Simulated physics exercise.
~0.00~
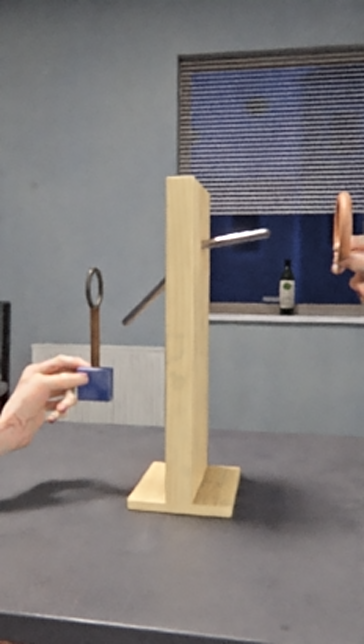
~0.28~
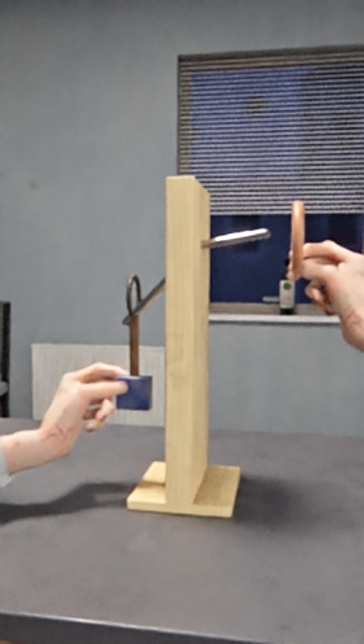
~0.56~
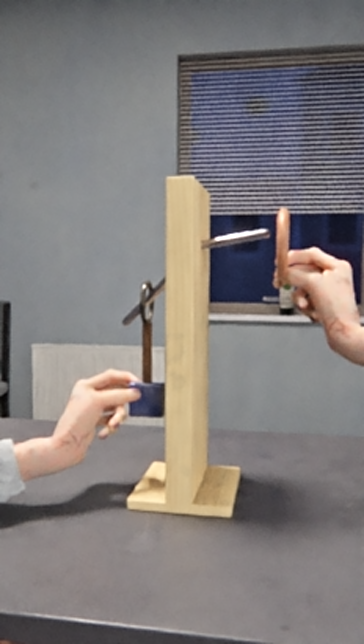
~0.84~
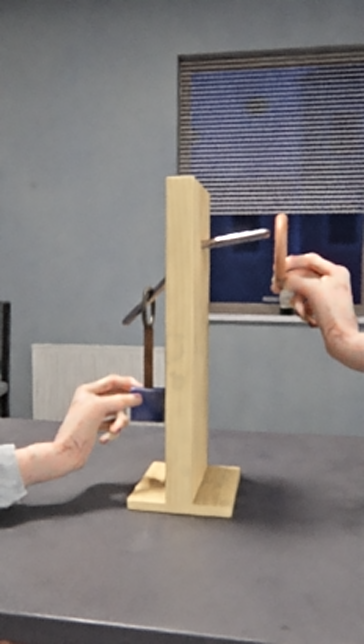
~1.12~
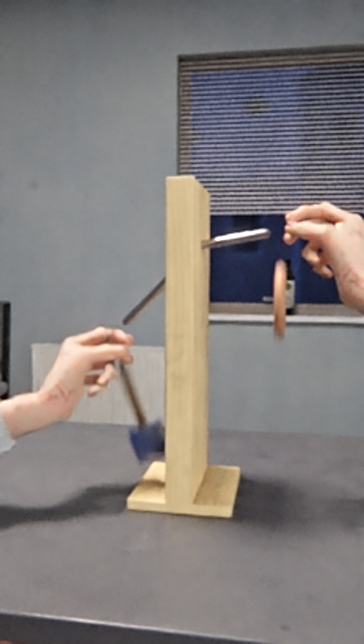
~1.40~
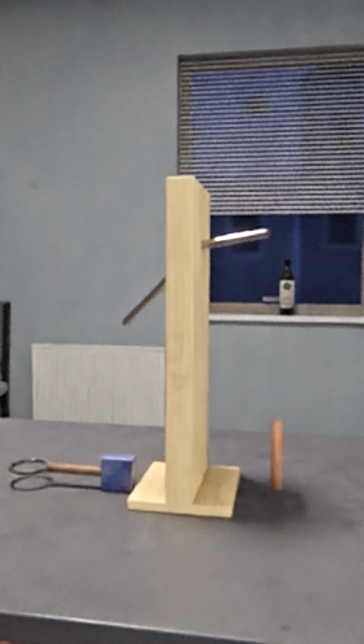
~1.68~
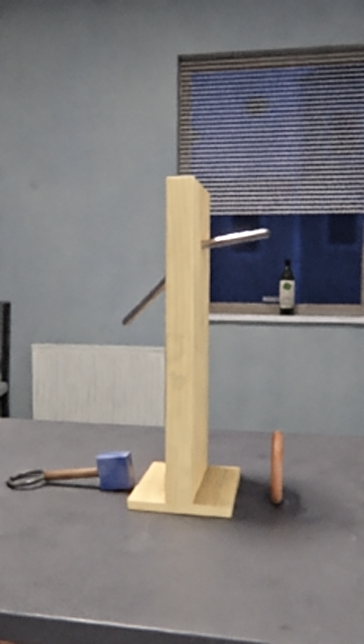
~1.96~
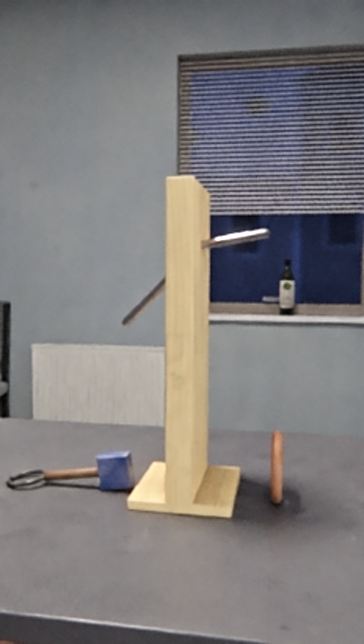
The footage shows two hands bringing a blue brush with a looped handle and an orange ring of tape toward the pegs on a wooden stand, then letting go. Both drop to the table, the brush lying on its side and the tape resting upright.
